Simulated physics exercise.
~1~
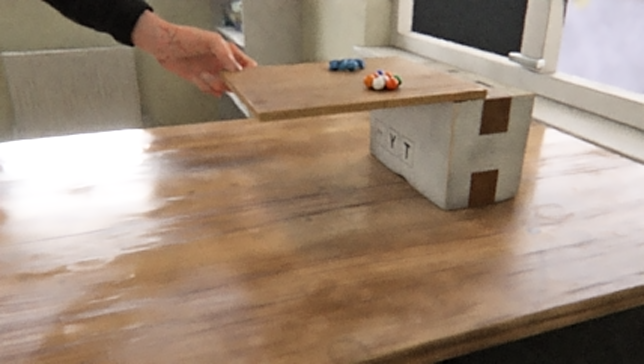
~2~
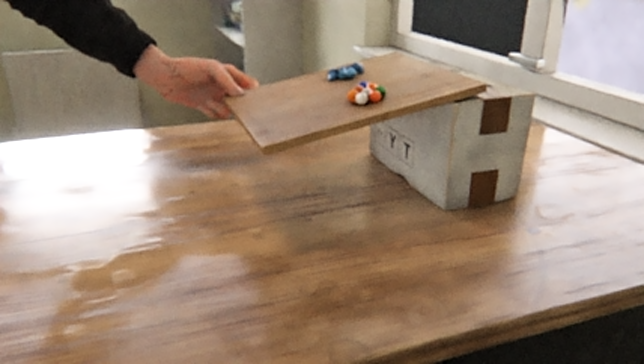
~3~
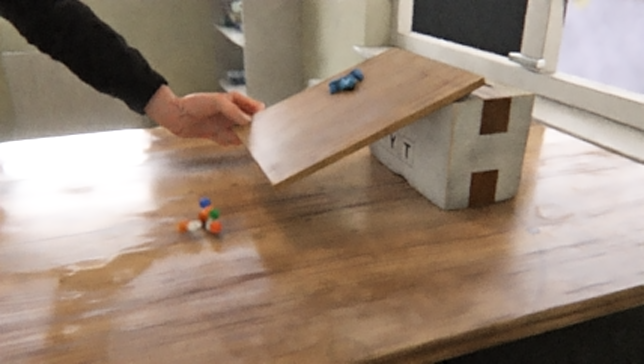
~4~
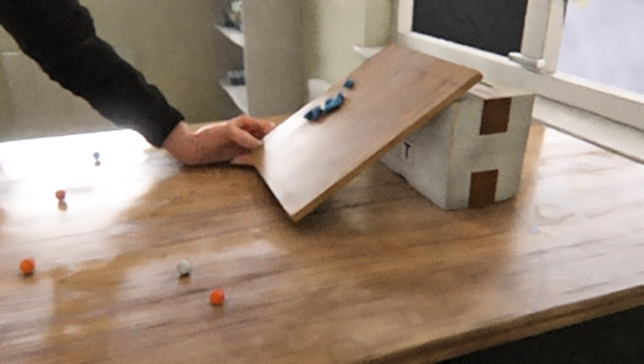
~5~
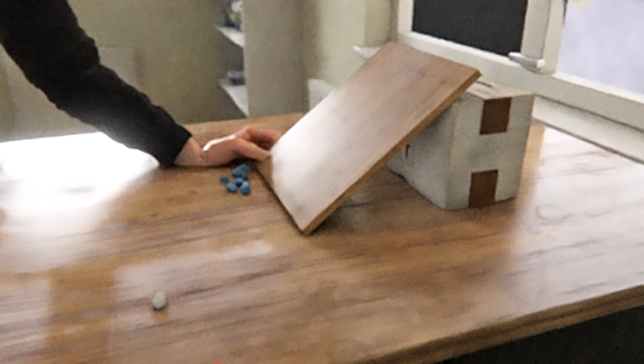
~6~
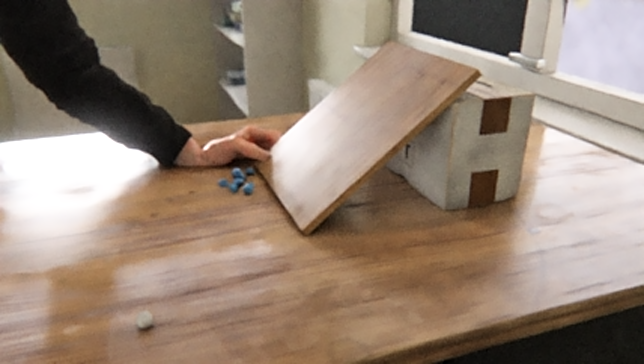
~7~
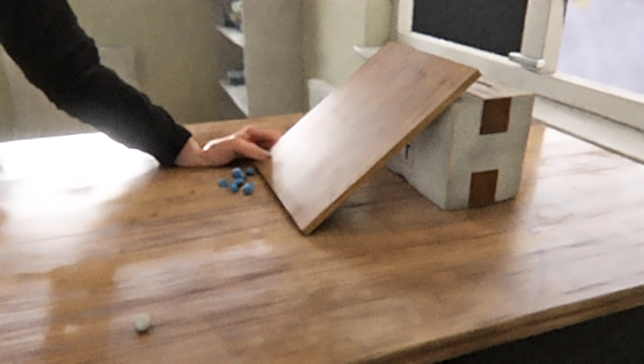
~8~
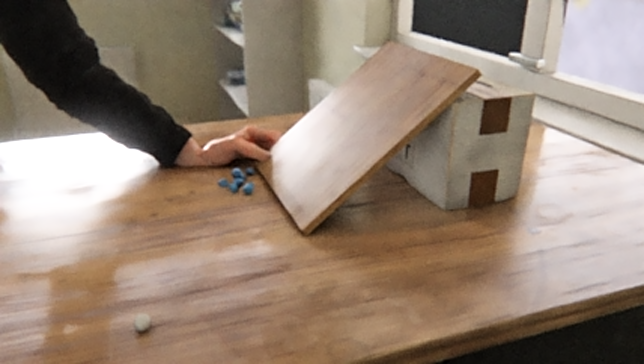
A hand in a dark sleeve holds the left end of a wooden board whose right end rests on a pale box with brown patches, on a glossy wood counter beside a window, seen from slightly above. Two small clusters sit on the board, a multicoloured one in front and a blue one behind. As the hand lowers its end, the front cluster leaves the board first and scatters leftward across the counter. The blue pieces slide down later and stop by the board's foot. Finally the board leans steeply, and one pale piece remains near the front.
